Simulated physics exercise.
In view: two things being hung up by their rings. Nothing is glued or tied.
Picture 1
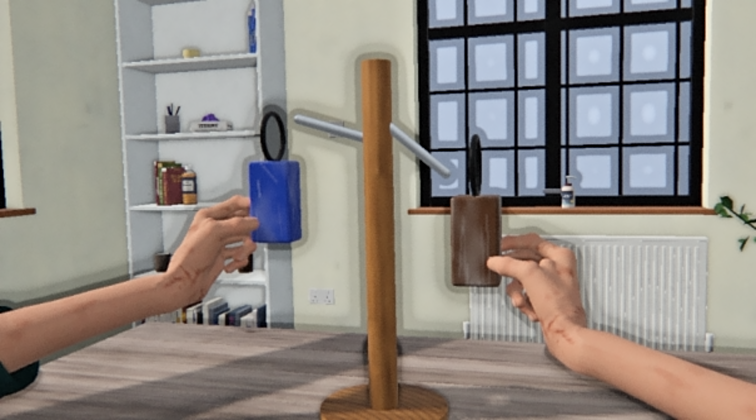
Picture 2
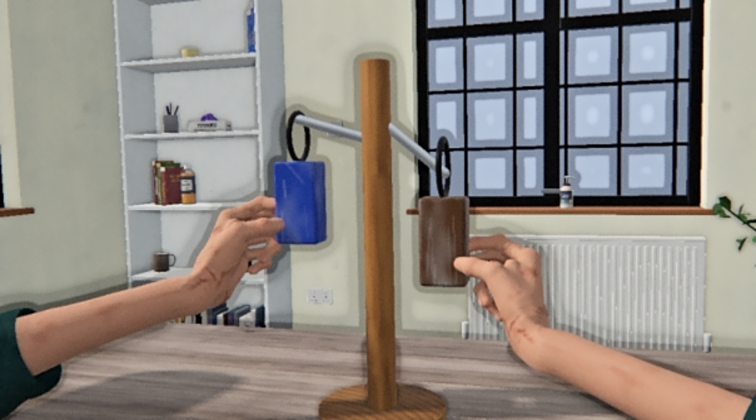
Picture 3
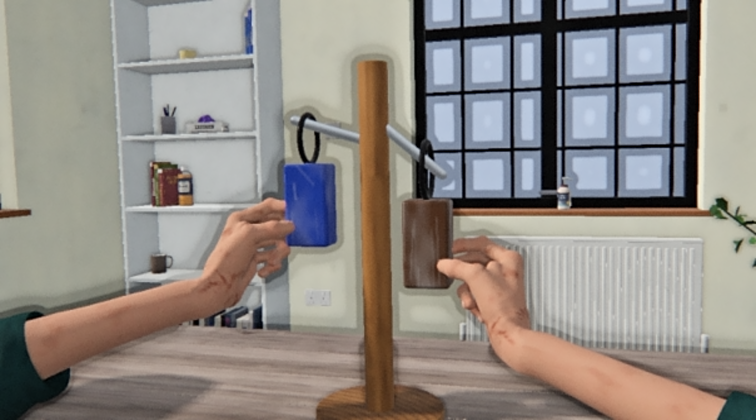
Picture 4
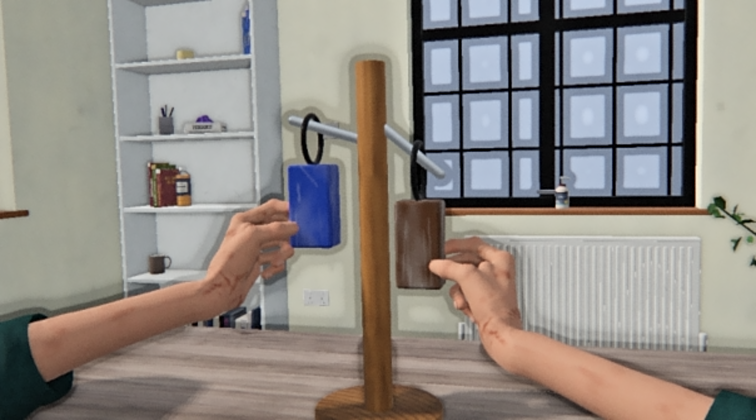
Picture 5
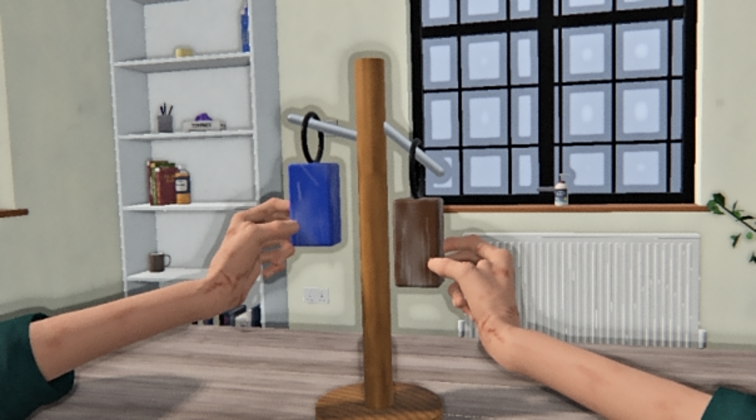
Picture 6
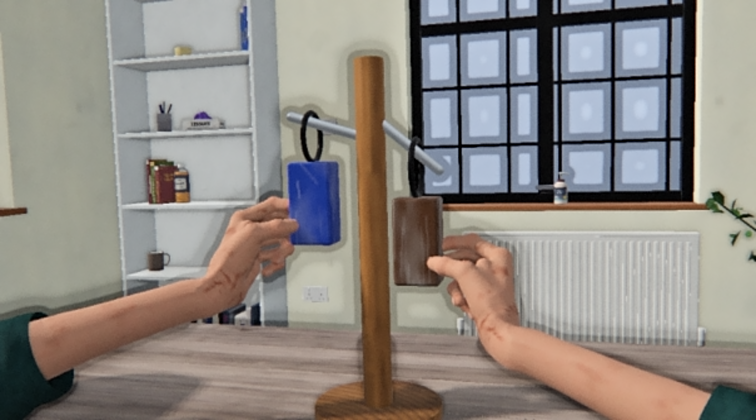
A wooden peg stand rises from a grey wooden table in a pale room, seen from the front at table height. A blue pouch on the left and a brown one on the right, each with a black ring, are held by two hands before shelves and a dark-framed window. The hands draw both inward along the pegs, then stay nearly still, while the view shifts very slightly.
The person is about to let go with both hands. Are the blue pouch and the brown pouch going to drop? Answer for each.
As it turns out, the blue pouch hangs there; the brown pouch slips down.
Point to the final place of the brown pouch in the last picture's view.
Roughly at (533, 404).
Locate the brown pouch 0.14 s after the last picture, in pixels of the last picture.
At about (434, 243).
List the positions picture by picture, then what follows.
The first frame shows still on the way; blue pouch (275, 176); brown pouch (477, 209); peg stand (373, 243).
The second frame shows still on the way; brown pouch (444, 211); peg stand (372, 243).
The third frame shows still on the way; blue pouch (310, 179); peg stand (369, 245).
The fourth frame shows still on the way; brown pouch (420, 213); peg stand (368, 244).
The fifth frame shows still on the way; blue pouch (315, 179); peg stand (367, 242).
The sixth frame shows in place, still held; blue pouch (314, 177); brown pouch (418, 210); peg stand (367, 240).
Then, 0.14 s on from there, blue pouch turned 12° from its first pose near (322, 184); brown pouch turned 19° from its first pose near (434, 243).
Then, 0.24 s on from there, blue pouch turned 6° from its first pose near (333, 186); brown pouch at the bottom near (465, 338).
Then, 0.34 s on from there, blue pouch displaced a little near (336, 186); brown pouch on its way down near (514, 377).
In the end, the blue pouch remains hooked, near (335, 187); the brown pouch drops to the table, near (533, 404).
